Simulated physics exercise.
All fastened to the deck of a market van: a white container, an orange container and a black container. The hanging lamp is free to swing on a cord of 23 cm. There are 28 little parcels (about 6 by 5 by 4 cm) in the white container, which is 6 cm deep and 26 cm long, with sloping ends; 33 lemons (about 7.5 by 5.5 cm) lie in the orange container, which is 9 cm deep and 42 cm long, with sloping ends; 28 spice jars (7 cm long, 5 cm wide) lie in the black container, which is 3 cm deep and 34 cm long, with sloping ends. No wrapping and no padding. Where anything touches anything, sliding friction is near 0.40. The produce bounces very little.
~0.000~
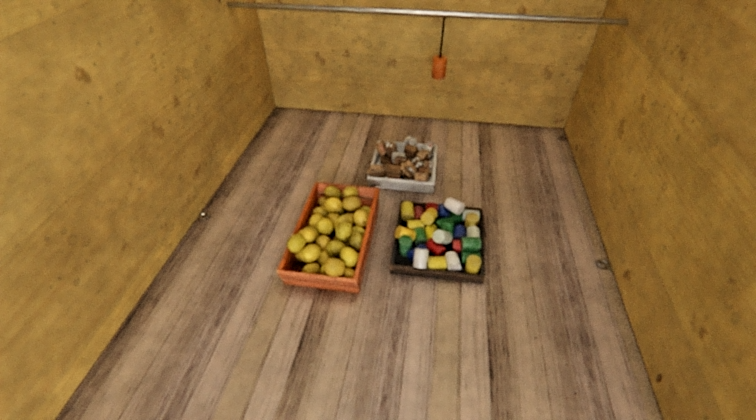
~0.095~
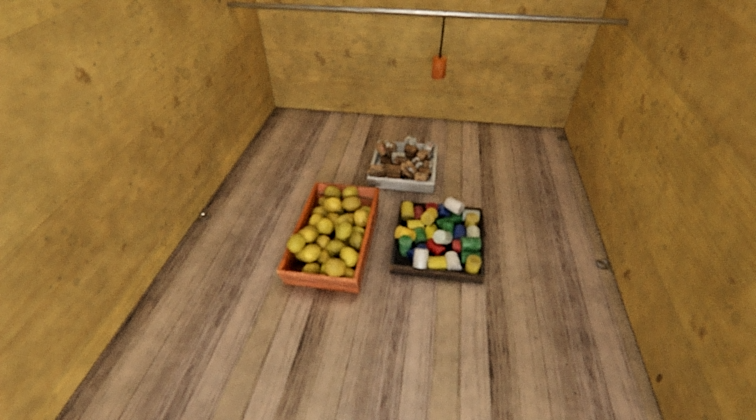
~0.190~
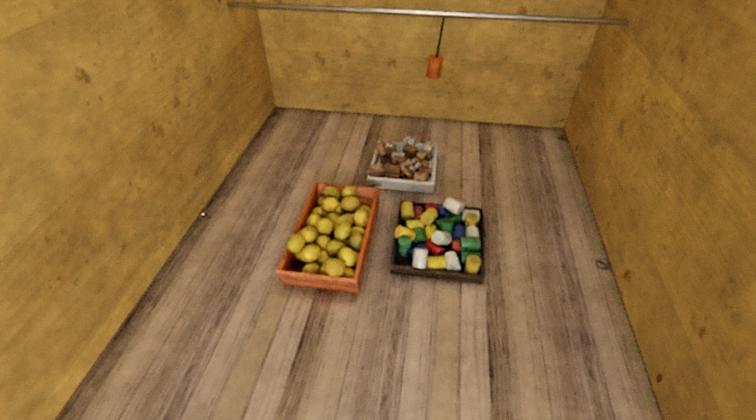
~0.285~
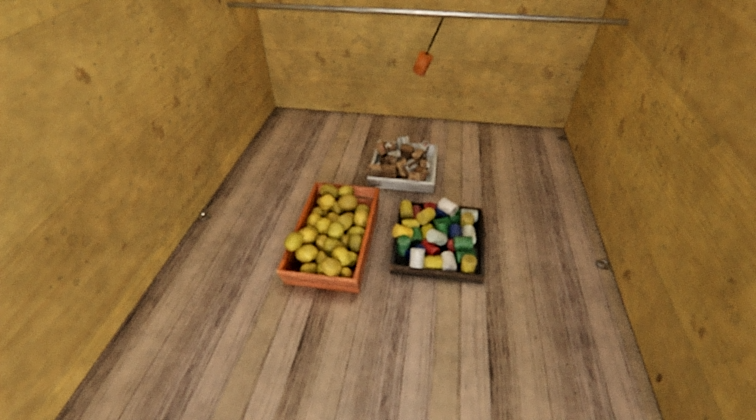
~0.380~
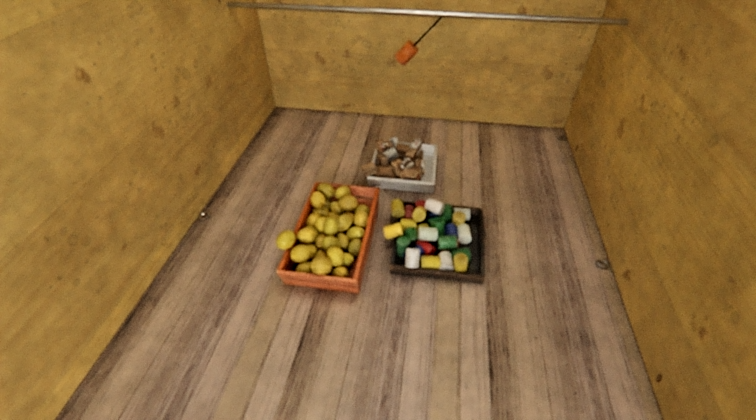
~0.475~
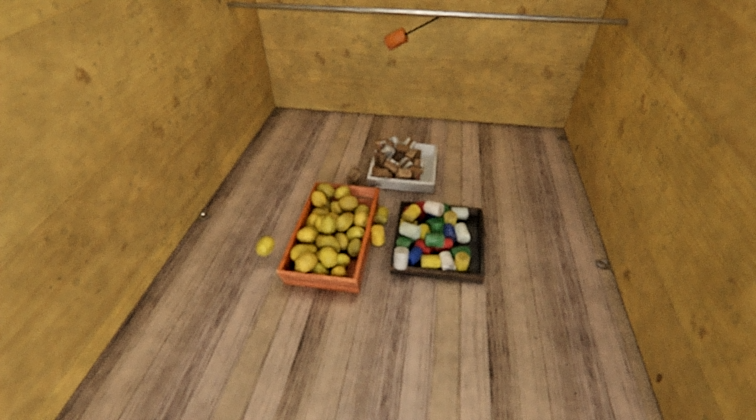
We see three open containers of small items on a wooden floor as a hanging orange lamp, at first still, swings far to the left; the contents shift left, and a few pieces leave the containers over their left sides.
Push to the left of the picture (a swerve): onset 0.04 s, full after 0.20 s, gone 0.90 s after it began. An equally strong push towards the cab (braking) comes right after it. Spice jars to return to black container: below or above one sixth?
Above.
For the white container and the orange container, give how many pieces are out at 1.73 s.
The white container is at about 5 and the orange container at about 2.
After 0.79 s, 4 of 28 out of the white container, 1 of 33 out of the orange container and 5 of 28 out of the black container.
After 1.18 s, 4 of 28 out of the white container, 2 of 33 out of the orange container and 7 of 28 out of the black container.
After 1.73 s, 5 of 28 out of the white container, 2 of 33 out of the orange container and 7 of 28 out of the black container.
Outcome (at 2.44 s), 5 of 28 out of the white container, 2 of 33 out of the orange container and 7 of 28 out of the black container. Asked share, 7 of 28, 25 per cent.
